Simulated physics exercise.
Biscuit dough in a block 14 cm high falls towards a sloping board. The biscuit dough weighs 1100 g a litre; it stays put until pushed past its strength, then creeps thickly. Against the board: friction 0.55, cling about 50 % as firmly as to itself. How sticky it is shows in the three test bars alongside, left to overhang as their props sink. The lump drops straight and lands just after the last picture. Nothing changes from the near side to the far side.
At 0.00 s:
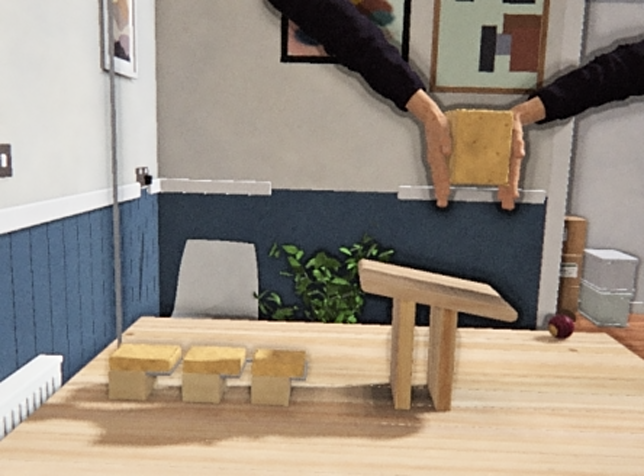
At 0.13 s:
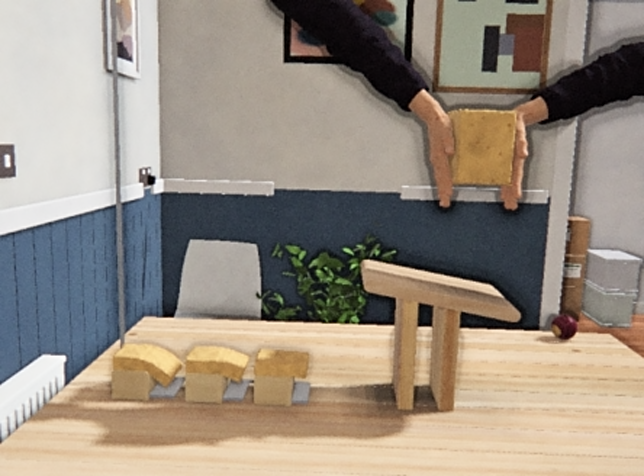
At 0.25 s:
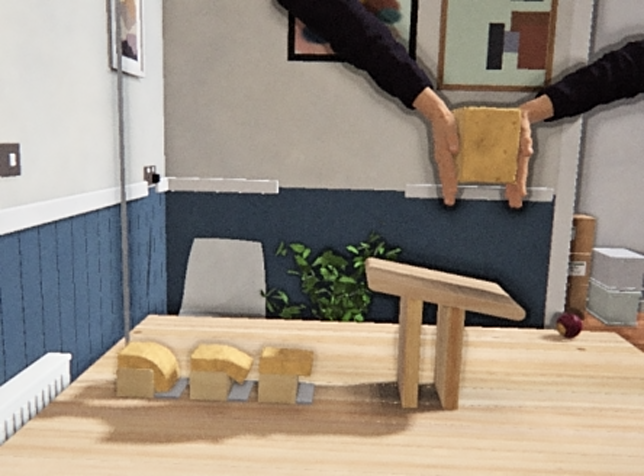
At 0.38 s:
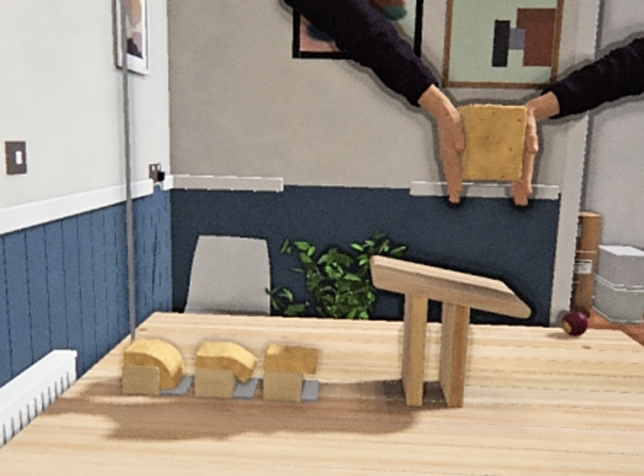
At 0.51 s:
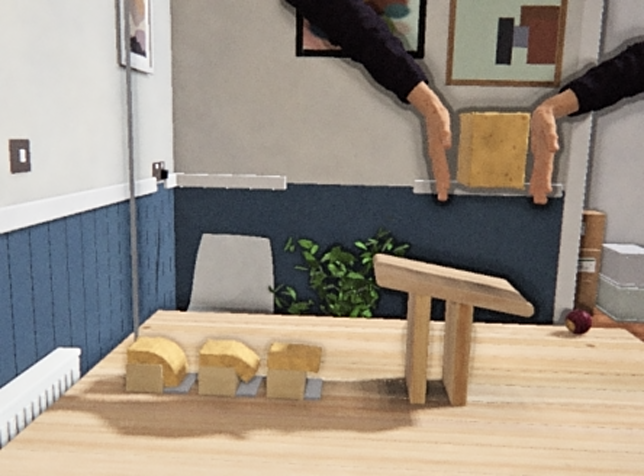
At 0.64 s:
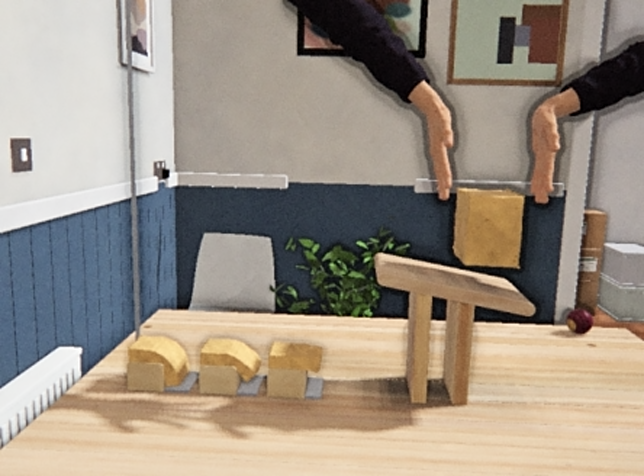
The footage shows two hands holding a yellowish block above a sloping wooden board while three small slabs on blocks beside it droop, the leftmost most; then the hands move apart and the block drops towards the board.
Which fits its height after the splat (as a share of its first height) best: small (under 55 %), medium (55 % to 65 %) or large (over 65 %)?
Its height after the splat (as a share of its first height) is large, over 65 %.
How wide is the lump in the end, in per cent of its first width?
About 160 %.
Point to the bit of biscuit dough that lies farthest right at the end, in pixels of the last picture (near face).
Around (542, 296).
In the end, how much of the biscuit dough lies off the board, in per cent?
Roughly 0 % off the board.
By 0.75 s, it stands 69 % of its first height and none has gone off the board.
By 0.88 s, it stands 69 % of its first height and none has gone off the board.
By 1.02 s, it stands 69 % of its first height and none has gone off the board.
By 1.15 s, it stands 69 % of its first height and none has gone off the board.
By 1.25 s, at the end, it stands 69 % of its first height and none has gone off the board.
